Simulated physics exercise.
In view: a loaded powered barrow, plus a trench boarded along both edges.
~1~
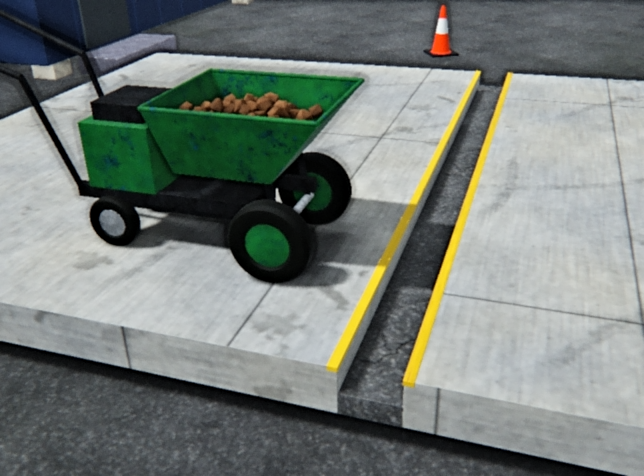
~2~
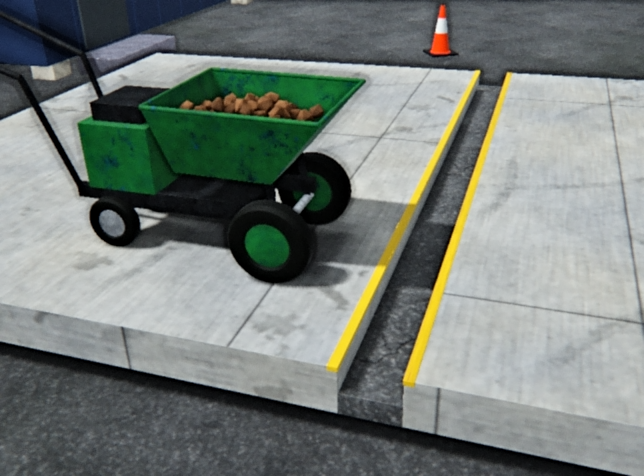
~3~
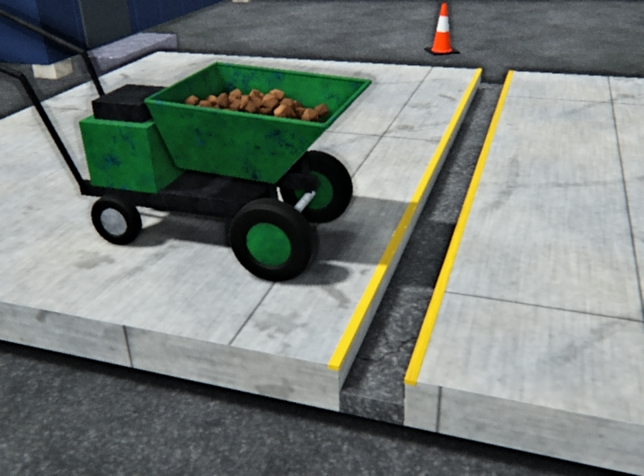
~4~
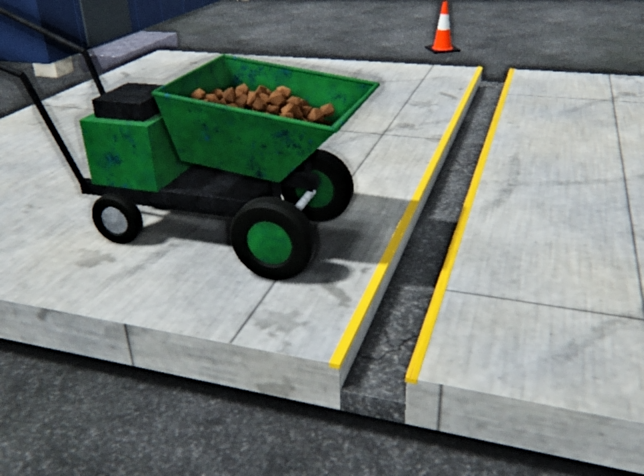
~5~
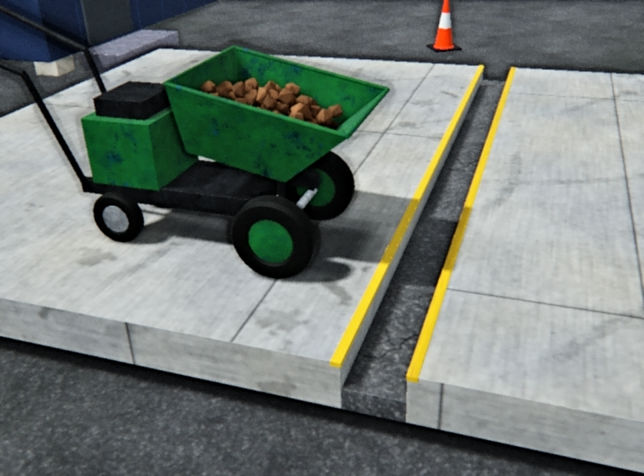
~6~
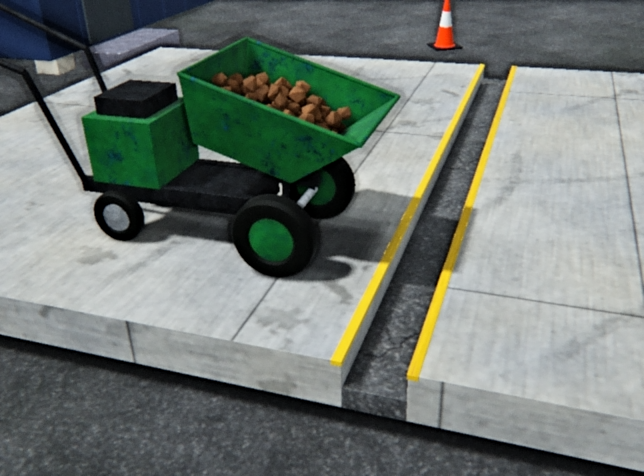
On a pale paved slab beside a yellow-edged trench, a green powered barrow's skip of brown clods gradually tilting to the right.
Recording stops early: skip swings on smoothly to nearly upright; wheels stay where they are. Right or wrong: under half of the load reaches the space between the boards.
Right.
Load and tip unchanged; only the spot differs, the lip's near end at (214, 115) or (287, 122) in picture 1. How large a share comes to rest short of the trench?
You'd get around 30 in a hundred, then 0 in a hundred.
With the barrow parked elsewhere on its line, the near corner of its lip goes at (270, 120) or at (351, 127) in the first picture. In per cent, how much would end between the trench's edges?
It works out to 60 per cent in the first case and 0 per cent in the second.
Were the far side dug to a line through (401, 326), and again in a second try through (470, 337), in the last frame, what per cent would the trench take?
I'd expect close to 0 in a hundred and then close to 70 in a hundred.
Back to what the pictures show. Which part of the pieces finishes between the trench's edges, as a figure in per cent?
About 20 in every hundred pieces.
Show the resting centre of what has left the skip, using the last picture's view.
Near (462, 258).
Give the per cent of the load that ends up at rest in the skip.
Result: Close to 40 per cent.
Soon after the last picture, skip tipped steeply; all in the skip.
A little later, skip tipped right over; most in the skip; a small part in or heaped over the trench; a small part beyond it.
Later still, skip tipped right over; about a third in the skip; about a quarter in or heaped over the trench; about a third beyond it.
At rest, skip tipped right over; about a third in the skip; about a quarter in or heaped over the trench; about a third beyond it.
